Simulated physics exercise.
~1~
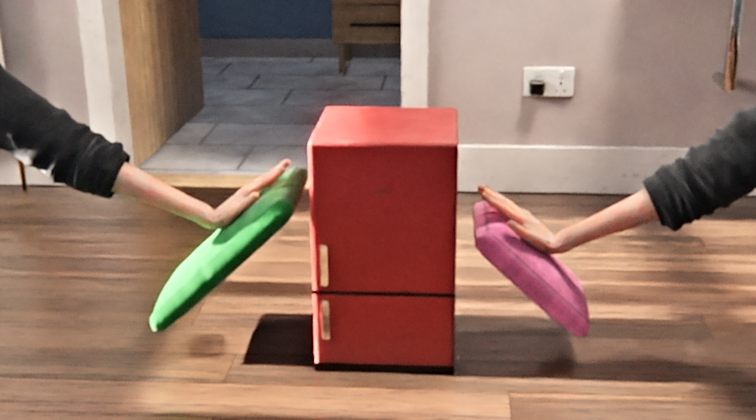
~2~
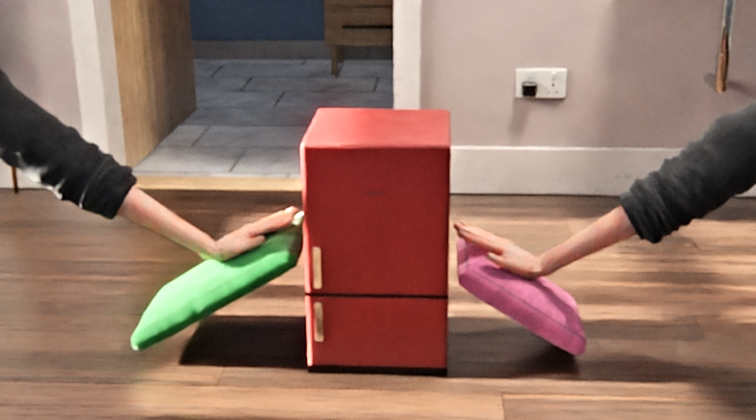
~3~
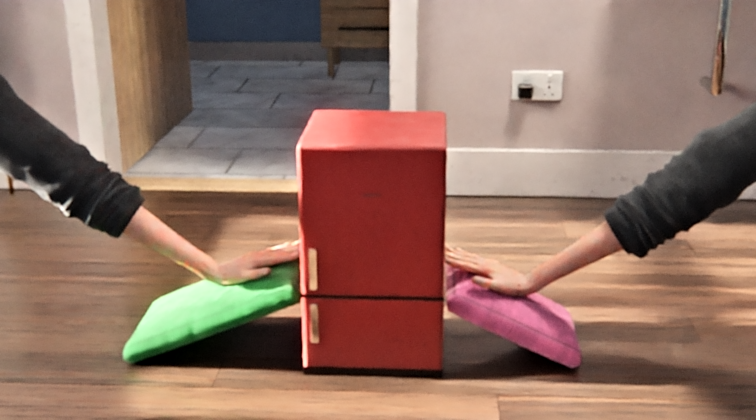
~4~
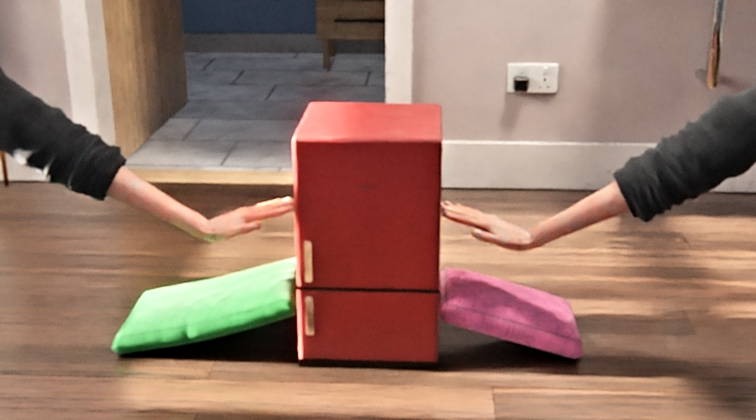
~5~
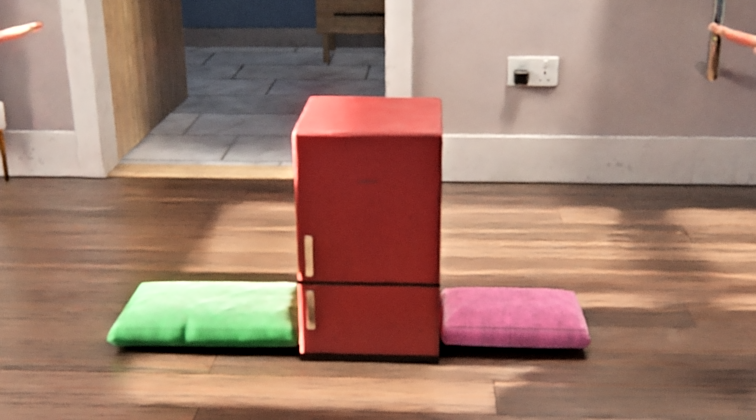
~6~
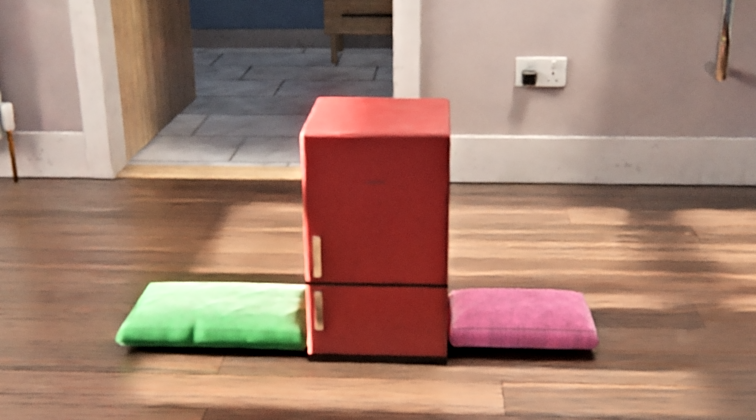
In a room with a smooth wooden floor, seen from the front by a slightly swaying camera, a red fridge-like machine stands before a pale wall and an open doorway. Two hands in dark sleeves reach in from either side, holding a green pillow against its left side and a pink soft bag against its right. The hands lower both, so they lean at a shallower slant. Then the hands let go and draw back out of view. The pillow and the bag slump down and end flat on the floor beside the machine, which stays upright in place.
